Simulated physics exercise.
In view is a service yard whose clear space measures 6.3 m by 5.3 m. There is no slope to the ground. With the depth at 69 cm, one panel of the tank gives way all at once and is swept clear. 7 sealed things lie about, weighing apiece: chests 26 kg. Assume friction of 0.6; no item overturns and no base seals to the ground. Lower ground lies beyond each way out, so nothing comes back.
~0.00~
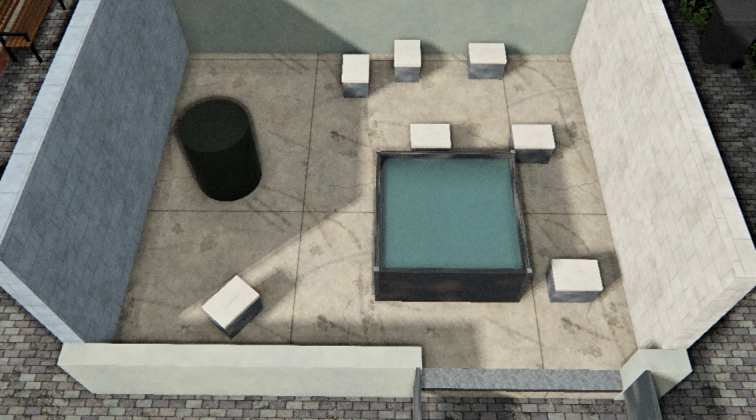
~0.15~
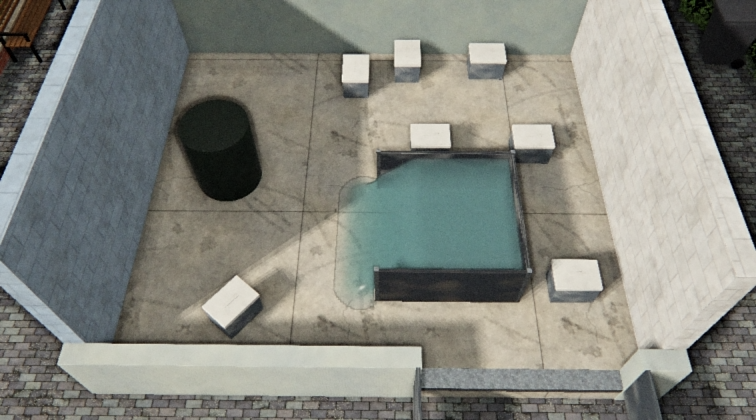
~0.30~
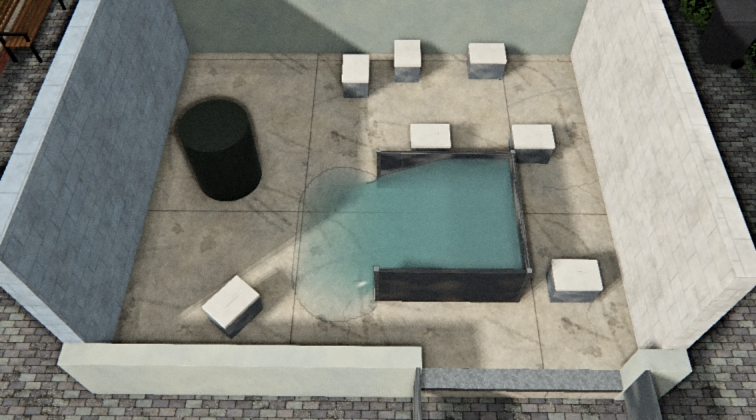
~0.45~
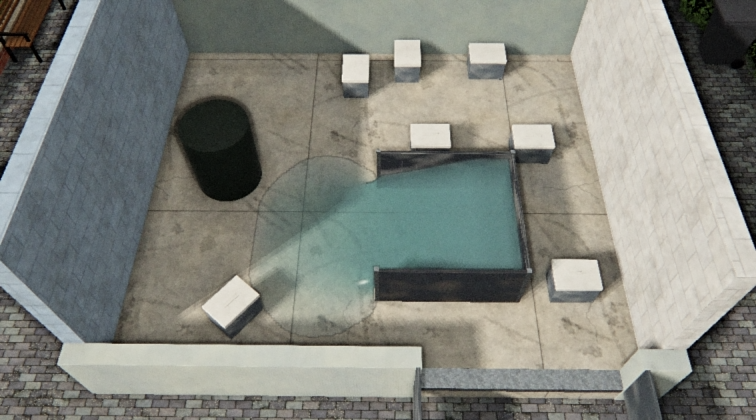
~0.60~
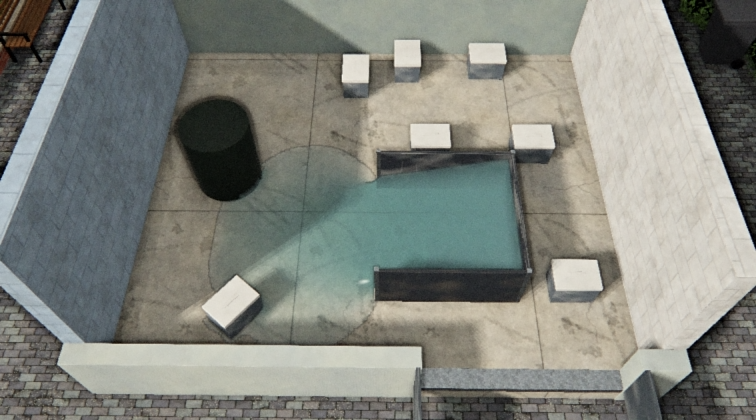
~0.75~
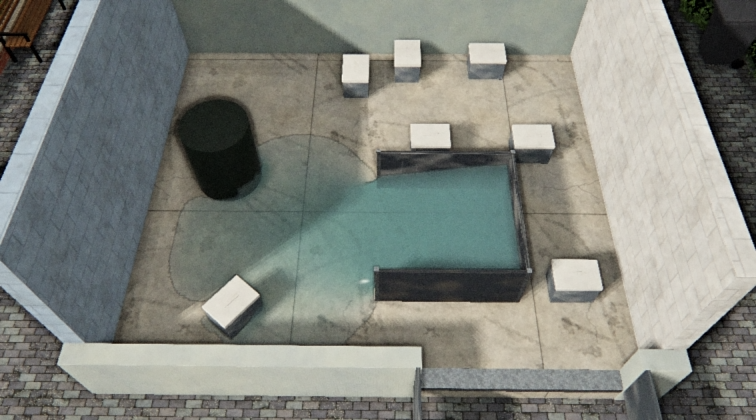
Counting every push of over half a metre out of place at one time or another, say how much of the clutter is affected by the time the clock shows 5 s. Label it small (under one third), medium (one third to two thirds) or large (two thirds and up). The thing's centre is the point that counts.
Small.
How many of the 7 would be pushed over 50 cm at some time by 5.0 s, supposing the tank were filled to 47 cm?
1.
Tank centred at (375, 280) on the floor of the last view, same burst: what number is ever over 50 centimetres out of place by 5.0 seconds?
Then 1 of them would.
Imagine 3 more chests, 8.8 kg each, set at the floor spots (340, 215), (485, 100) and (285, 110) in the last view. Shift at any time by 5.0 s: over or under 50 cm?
In the order asked: Above the mark; below the mark; above the mark.
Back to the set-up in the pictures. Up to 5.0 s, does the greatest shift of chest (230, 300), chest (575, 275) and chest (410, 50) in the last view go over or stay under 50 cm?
First exceeding it, second falling below it, third falling below it.
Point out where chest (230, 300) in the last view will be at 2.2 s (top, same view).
(129, 303), roughly.
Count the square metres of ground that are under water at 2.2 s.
At that time the wet patch spans about 17 m2.
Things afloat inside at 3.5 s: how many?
By my count, 1.
After 1.1 s 0 of 7 are over 50 cm from their spots; 0 afloat.
After 2.2 s 1 of 7 are over 50 cm from their spots; 1 afloat.
After 3.5 s 0 of 7 are over 50 cm from their spots; 1 afloat.
After 5.0 s 0 of 7 are over 50 cm from their spots, and 1 have been at some point; 0 afloat.
